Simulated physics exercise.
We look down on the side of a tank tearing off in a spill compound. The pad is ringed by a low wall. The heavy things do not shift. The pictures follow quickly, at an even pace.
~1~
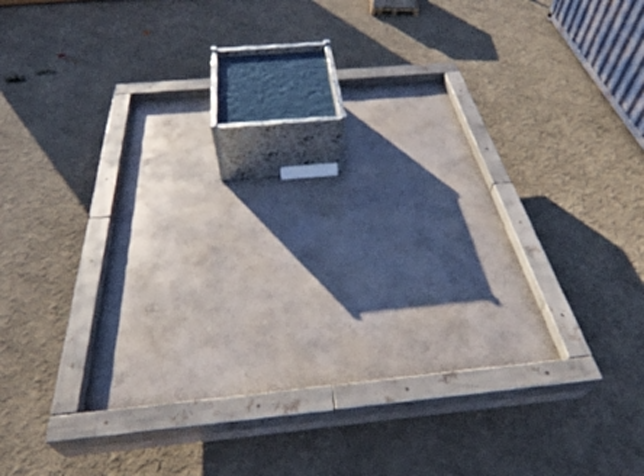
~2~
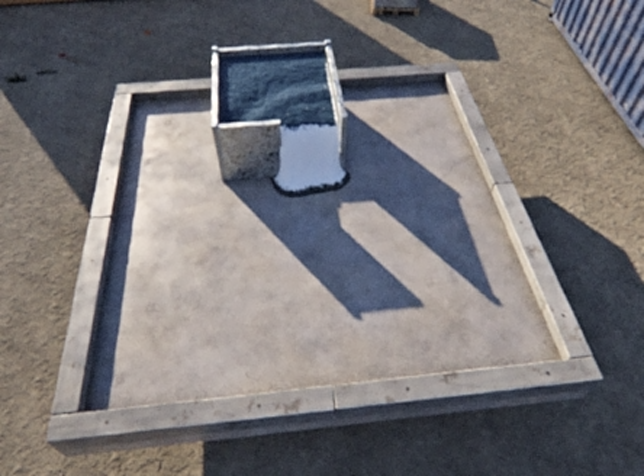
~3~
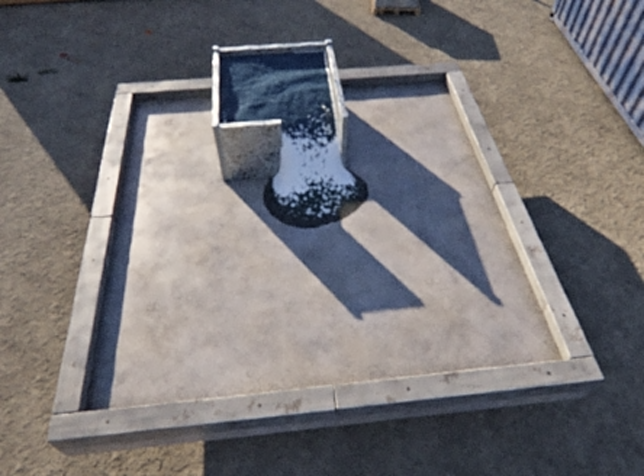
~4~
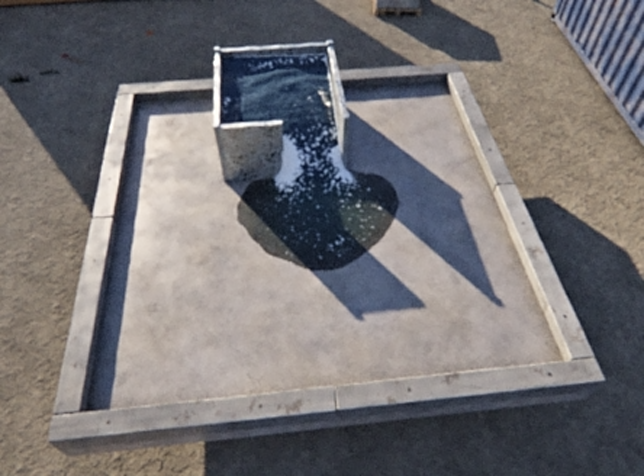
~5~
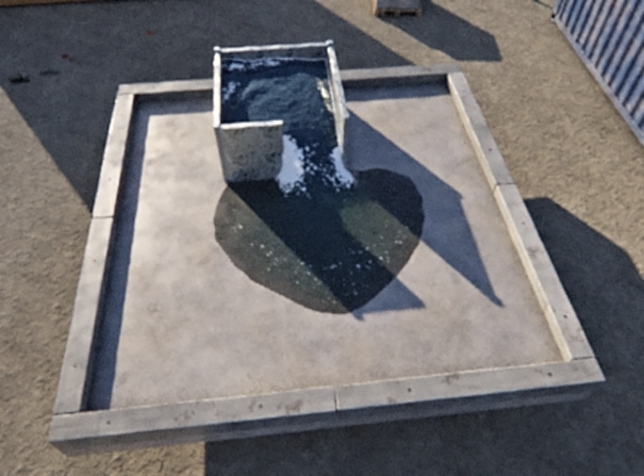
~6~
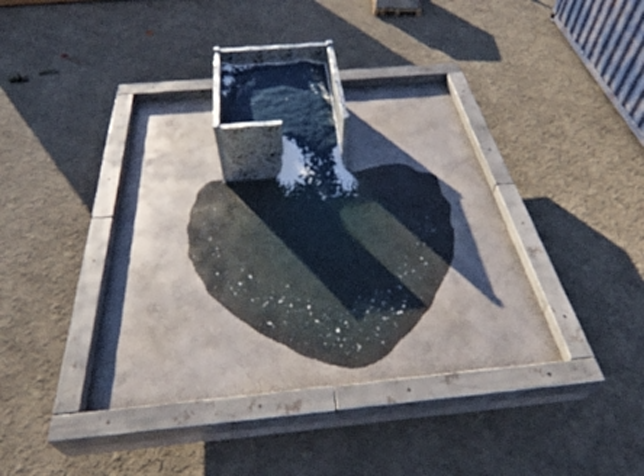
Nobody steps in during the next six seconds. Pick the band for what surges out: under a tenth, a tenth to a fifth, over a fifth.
The share lost is from a tenth to a fifth.
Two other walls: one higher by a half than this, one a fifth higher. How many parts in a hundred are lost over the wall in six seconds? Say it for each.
In turn 4 and 8 per cent.
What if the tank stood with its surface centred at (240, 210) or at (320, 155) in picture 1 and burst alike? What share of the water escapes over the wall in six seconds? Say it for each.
Roughly 36 per cent, then 26 per cent.
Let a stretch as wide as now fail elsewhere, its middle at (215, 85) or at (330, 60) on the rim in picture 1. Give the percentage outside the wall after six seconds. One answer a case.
Near 34 and 34 in a hundred.
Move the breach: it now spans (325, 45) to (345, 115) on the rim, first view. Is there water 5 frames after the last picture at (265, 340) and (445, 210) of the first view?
In turn: Clear, covered.
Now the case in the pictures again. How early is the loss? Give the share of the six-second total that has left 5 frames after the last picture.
I make it 0 per cent.
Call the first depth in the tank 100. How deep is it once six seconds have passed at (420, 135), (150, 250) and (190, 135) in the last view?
About 4, 8 and 6 per cent.
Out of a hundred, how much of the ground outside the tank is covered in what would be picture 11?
Some 60 per cent.
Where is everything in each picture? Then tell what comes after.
The open tank at (275, 87) is whole and still, in the first frame.
Water pours out at (311, 152) and has run to (281, 187), in the second frame.
Water pours out at (312, 155) and has run to (300, 222), in the third frame.
Water pours out at (313, 158) and has run to (343, 260), in the fourth frame.
Water pours out at (313, 158) and has run to (345, 306), in the fifth frame.
Water pours out at (313, 157) and has run to (365, 357), in the sixth frame.
A moment on, water covers 40 % of the floor; the low wall has let 0 % over.
Next, water covers 50 % of the floor; the low wall has let 0 % over.
Then, water covers 55 % of the floor; the low wall has let 9 % over.
Later, water covers 55 % of the floor; the low wall has let 14 % over.
In the end, water covers 80 % of the floor; the low wall has let 14 % over.
